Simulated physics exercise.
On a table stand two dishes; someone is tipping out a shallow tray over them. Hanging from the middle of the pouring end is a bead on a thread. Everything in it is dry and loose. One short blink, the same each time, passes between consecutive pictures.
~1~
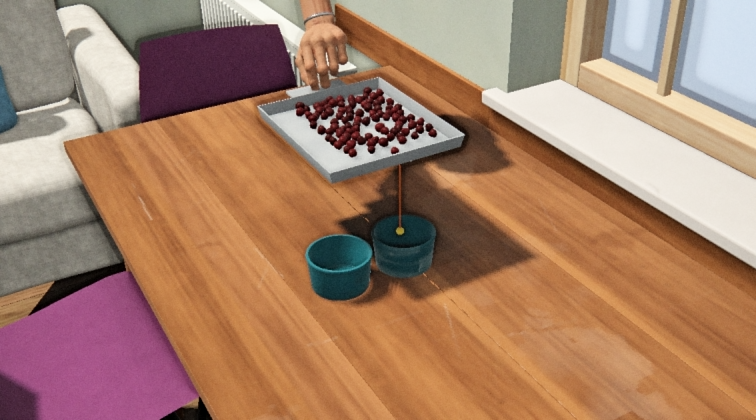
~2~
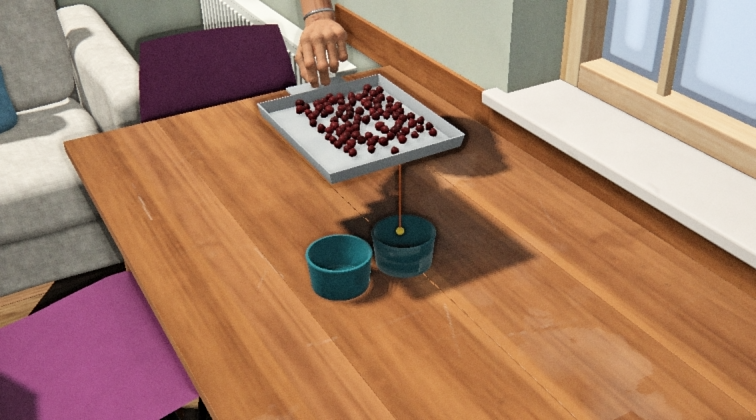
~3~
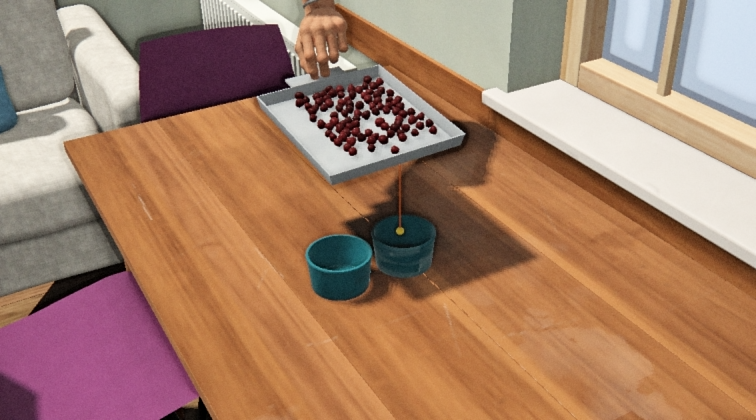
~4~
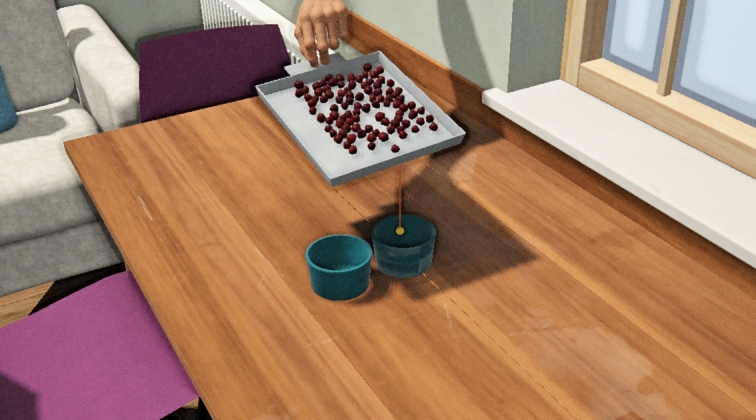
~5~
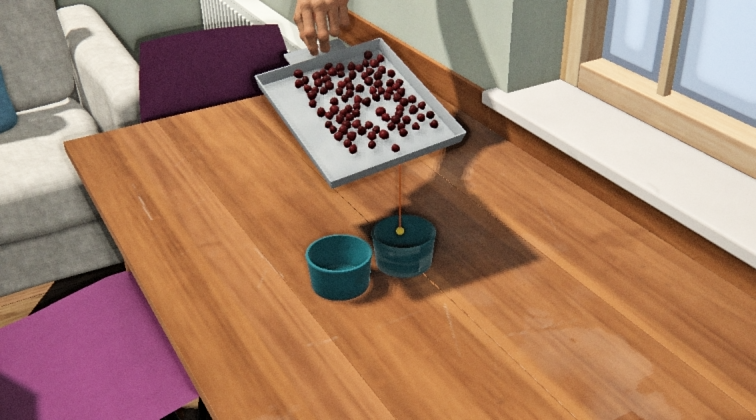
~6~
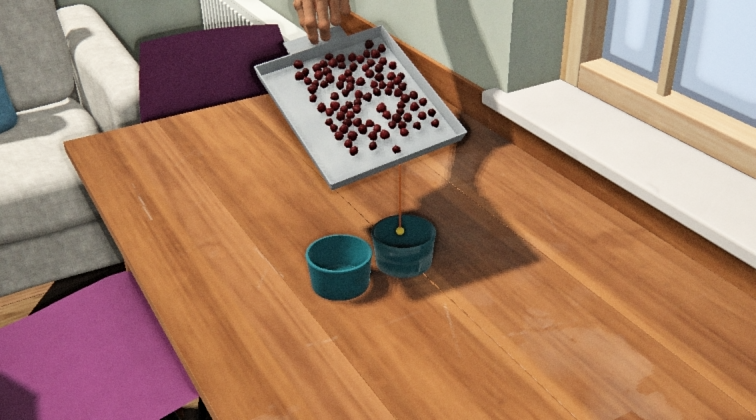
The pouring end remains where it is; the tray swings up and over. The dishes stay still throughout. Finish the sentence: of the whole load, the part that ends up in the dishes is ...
... less than half.
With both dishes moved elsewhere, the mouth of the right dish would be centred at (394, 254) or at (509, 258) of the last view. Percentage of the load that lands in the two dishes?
Roughly 60 % and 10 %.
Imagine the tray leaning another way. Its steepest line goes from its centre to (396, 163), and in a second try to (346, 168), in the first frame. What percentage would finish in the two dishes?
It comes to about 0 per cent the first time and about 40 per cent the second.
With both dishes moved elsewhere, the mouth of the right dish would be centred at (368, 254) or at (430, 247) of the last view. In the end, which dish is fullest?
Result, try one: The right of the two; try two: The left of the two.
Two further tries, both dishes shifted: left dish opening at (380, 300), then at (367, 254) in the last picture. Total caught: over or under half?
Taking the places in turn, it's shy of half and then shy of half.
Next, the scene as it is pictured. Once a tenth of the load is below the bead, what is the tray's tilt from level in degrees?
Somewhere near 85°.
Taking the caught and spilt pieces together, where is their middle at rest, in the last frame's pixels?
Roughly at (382, 310).
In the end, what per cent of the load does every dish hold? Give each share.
About 20 % ends in the left dish and about 0 % in the right dish.
Soon, tray tipped steeply; nearly all on the tray; a small part in the air.
A while on, tray tipped past a quarter turn; about two thirds on the tray; a stray few in the left dish; about a quarter outside both; about a quarter in the air.
Towards the end, tray tipped past a quarter turn; about a quarter in the left dish; most outside both.
Finally, tray tipped past a quarter turn; about a quarter in the left dish; none in the right dish; most outside both.
